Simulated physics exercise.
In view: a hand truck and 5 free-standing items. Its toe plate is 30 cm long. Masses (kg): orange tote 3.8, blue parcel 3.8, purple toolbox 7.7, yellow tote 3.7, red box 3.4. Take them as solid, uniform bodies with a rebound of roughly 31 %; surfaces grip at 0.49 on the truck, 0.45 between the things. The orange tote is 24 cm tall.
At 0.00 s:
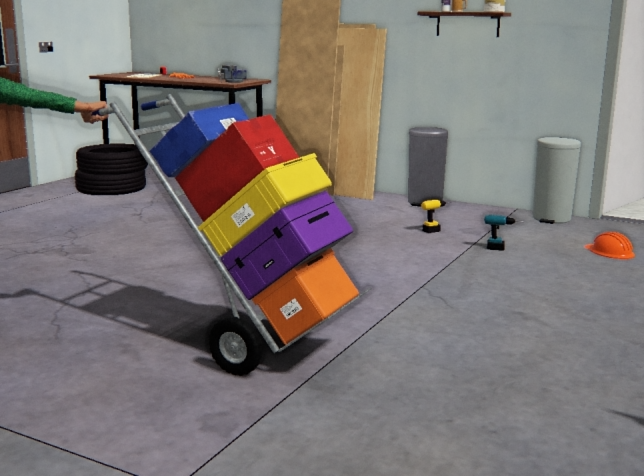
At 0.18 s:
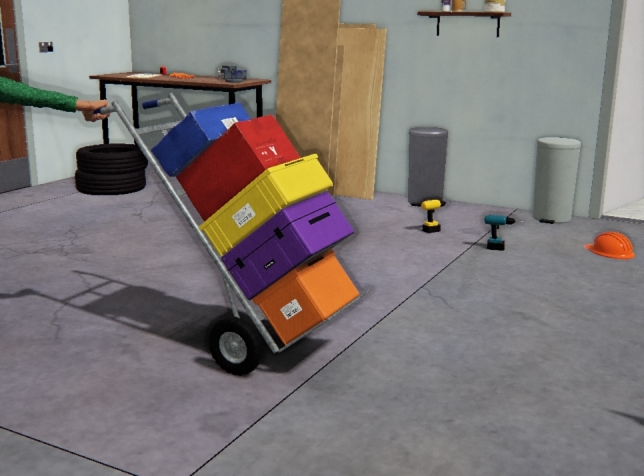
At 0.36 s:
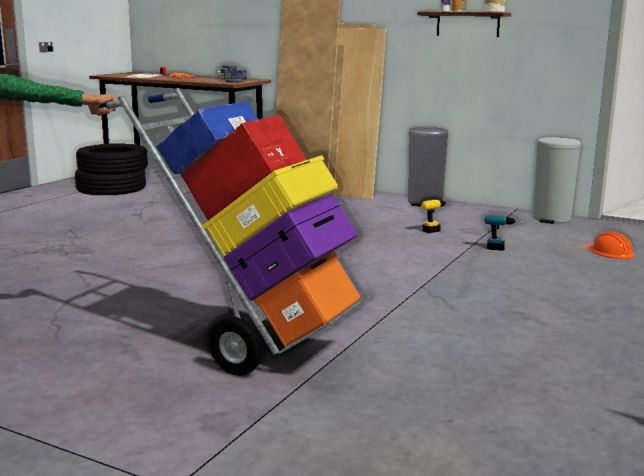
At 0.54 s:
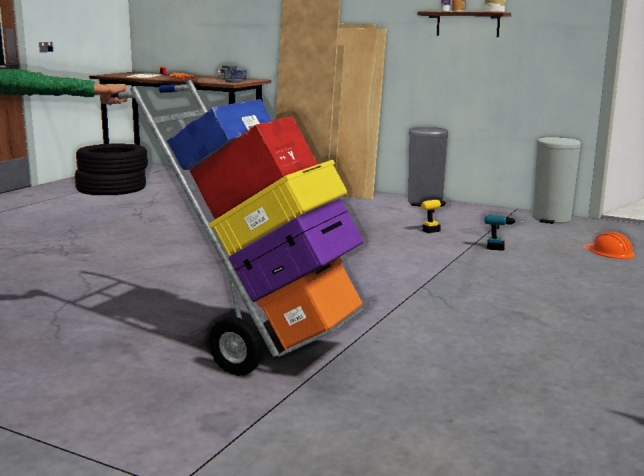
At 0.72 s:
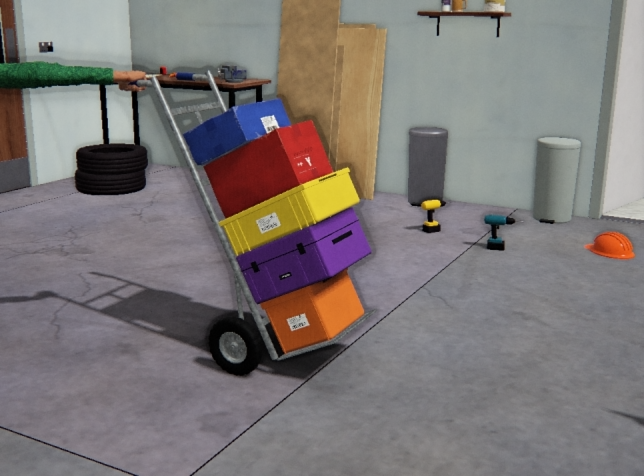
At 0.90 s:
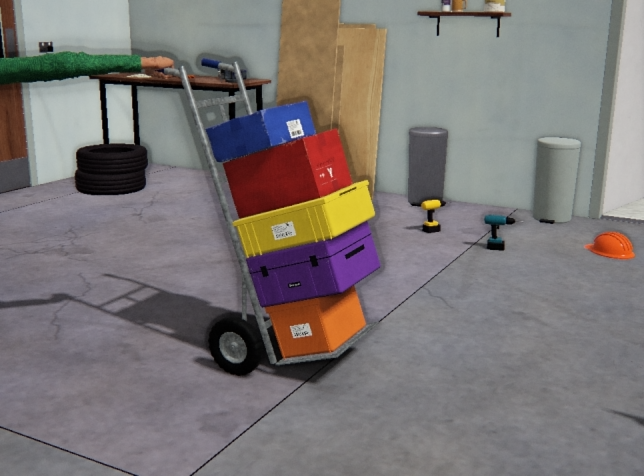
In a garage-like workshop, a green-sleeved arm pushed the handle of a leaning hand truck rightward, slowly at first, swinging it and its stack of five colourful boxes and totes much closer to upright.
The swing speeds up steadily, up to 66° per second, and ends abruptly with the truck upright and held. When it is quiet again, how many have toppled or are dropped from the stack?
Lost: Three or more.
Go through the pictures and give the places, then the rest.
In the first picture, truck 40° back; orange tote (308, 296); blue parcel (204, 140).
In the second picture, truck 39° back; red box (239, 169); purple toolbox (288, 245).
In the third picture, truck 37° back; yellow tote (272, 206); red box (244, 168).
In the fourth picture, truck 33° back; purple toolbox (297, 249); yellow tote (280, 208).
In the fifth picture, truck 27° back; red box (269, 170); purple toolbox (305, 255).
In the sixth picture, truck 20° back; orange tote (318, 316); blue parcel (262, 132).
Around 1.80 s, truck upright; blue parcel tipped 20° against what carries it near (398, 159); orange tote tipped 19° against what carries it near (331, 331); red box tipped 20° against what carries it.
Around 2.30 s, truck upright; blue parcel, purple toolbox, yellow tote and red box now dropped from the stack; orange tote on its side near (370, 341).
Around 2.70 s, truck upright; orange tote on its side near (376, 347).
Finally (4.0 s), dropped from the stack, blue parcel, purple toolbox, yellow tote and red box; on their side or leaning hard on the truck, orange tote. Final places as that camera would see them, orange tote near (376, 347).
